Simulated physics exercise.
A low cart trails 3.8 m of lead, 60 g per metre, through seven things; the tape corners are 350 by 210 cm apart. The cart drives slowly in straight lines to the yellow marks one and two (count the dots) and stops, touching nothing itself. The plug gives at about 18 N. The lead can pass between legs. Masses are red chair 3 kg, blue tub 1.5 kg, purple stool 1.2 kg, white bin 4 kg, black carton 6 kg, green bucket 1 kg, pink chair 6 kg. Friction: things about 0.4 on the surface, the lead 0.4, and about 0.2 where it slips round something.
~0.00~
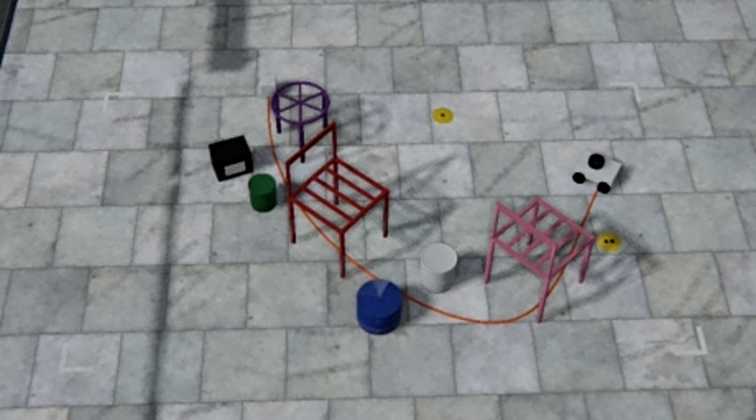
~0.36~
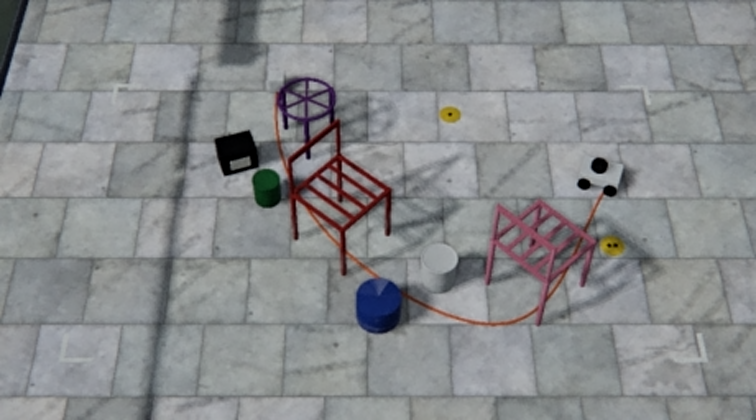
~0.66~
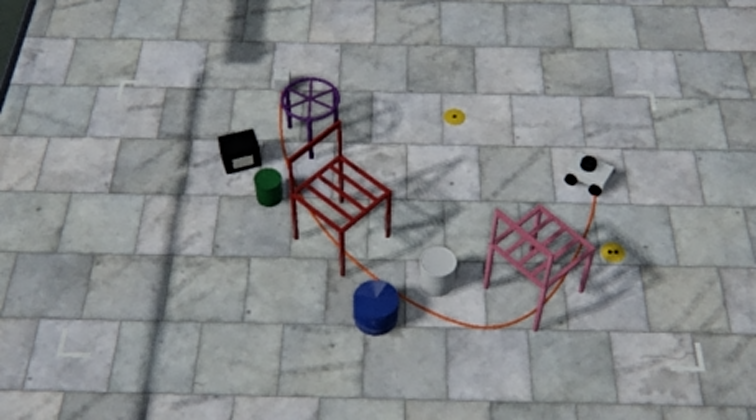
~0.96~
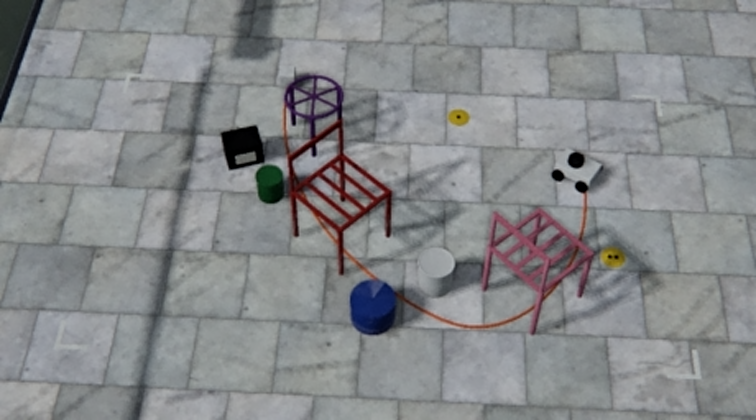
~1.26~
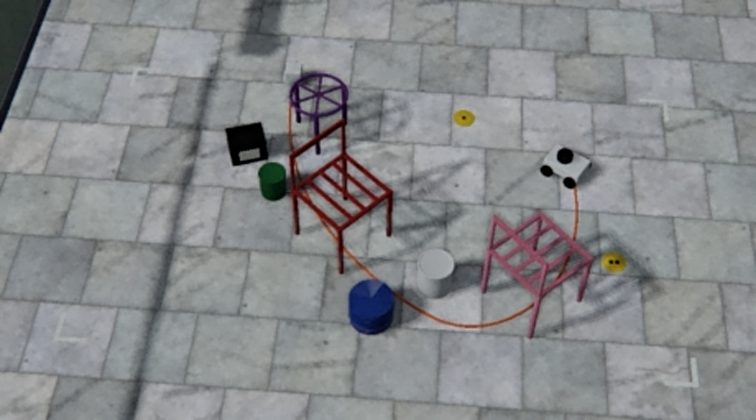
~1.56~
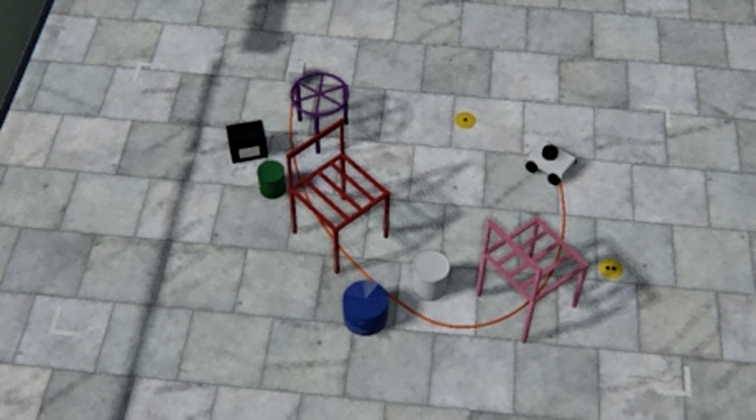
A small white cart with black wheels sat still at first, then rolled slowly left and slightly away beyond the pink chair, trailing an orange lead that curved past bins and a red chair.
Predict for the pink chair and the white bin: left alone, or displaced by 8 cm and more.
The pink chair keeps its place, the white bin keeps its place.
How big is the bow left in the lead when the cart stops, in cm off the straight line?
Some 90 cm.
After 3.1 s, cart at (485, 131), lead slack at the fixed end; nothing else has moved.
After 4.6 s, cart at (503, 158), lead slack at the fixed end; nothing else has moved.
After 6.2 s, cart at (560, 215), lead slack at the fixed end; nothing else has moved.
After 7.7 s, cart at (611, 267), lead slack at the fixed end; nothing else has moved.
After 8.1 s, cart at (611, 267), lead slack at the fixed end; pink chair 0 cm off its start at (535, 258), white bin 0 cm off its start at (431, 266).
